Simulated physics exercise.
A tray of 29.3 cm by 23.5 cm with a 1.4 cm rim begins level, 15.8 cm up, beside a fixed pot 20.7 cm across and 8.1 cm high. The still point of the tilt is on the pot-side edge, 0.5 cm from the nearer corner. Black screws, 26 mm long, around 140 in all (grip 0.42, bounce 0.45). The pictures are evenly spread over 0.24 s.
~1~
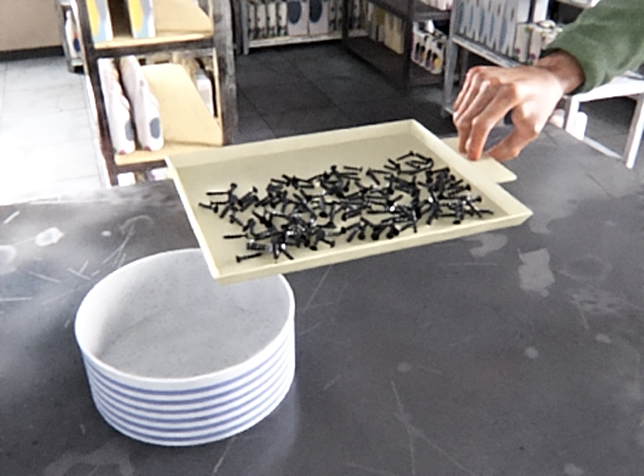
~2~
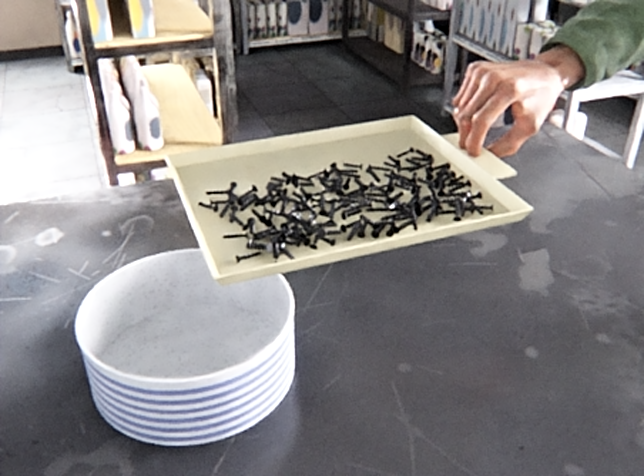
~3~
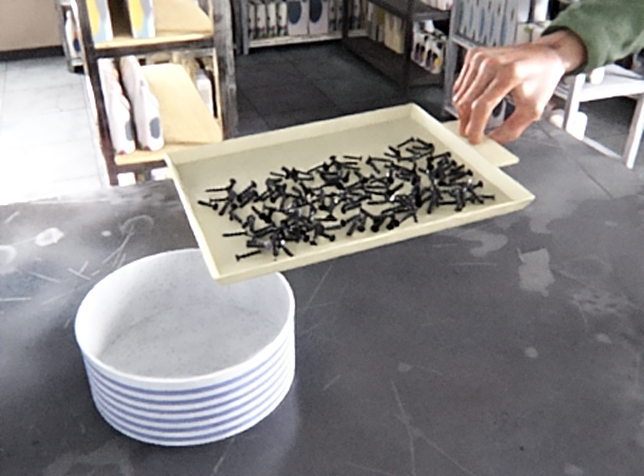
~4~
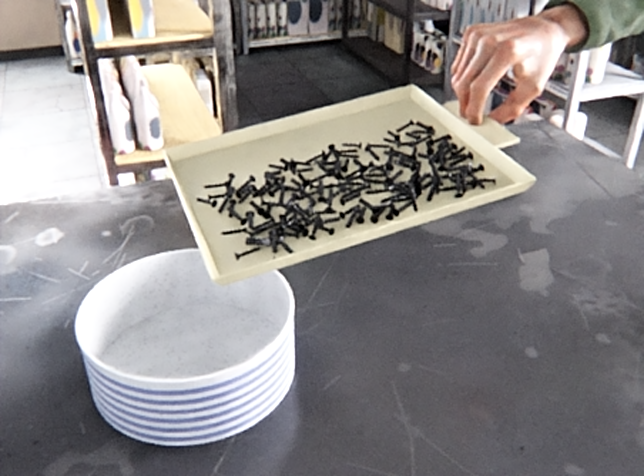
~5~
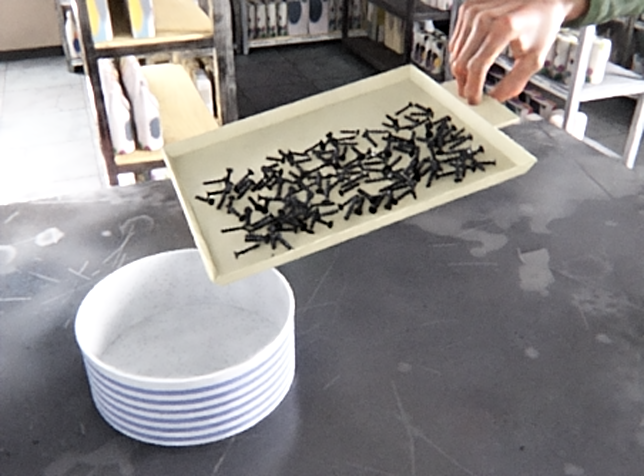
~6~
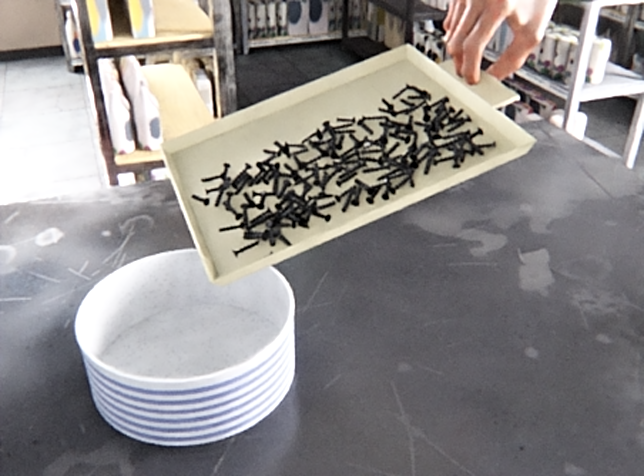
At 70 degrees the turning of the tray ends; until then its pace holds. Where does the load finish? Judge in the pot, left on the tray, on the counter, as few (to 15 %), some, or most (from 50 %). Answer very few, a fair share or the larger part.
In the pot: The larger part; left on the tray: Very few; on the counter: A fair share.
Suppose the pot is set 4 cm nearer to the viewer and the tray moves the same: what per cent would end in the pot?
It would be near 90 per cent.
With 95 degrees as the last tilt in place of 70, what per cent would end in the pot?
Then about 75 per cent.
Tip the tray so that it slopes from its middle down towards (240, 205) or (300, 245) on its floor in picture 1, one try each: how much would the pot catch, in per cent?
About 80 and 10 per cent.
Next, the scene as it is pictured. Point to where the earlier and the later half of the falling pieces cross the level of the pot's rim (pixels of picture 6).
First near (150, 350), later near (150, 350).
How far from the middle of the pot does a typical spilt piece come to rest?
About 18 cm.
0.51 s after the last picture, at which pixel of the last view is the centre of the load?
Around (183, 242).
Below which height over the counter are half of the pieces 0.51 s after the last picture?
Some 18 cm.
Then, 0.31 s after the last picture, tilt 43 degrees; the tray holds 100 %, the pot 0 %.
Then, 0.51 s after the last picture, tilt 60 degrees; the tray holds 75 %, the pot 0 %.
Then, 0.83 s after the last picture, tilt 70 degrees; the tray holds 5 %, the pot 70 %.
In the end, pot 75 %, tray 0 %, counter 25 %.
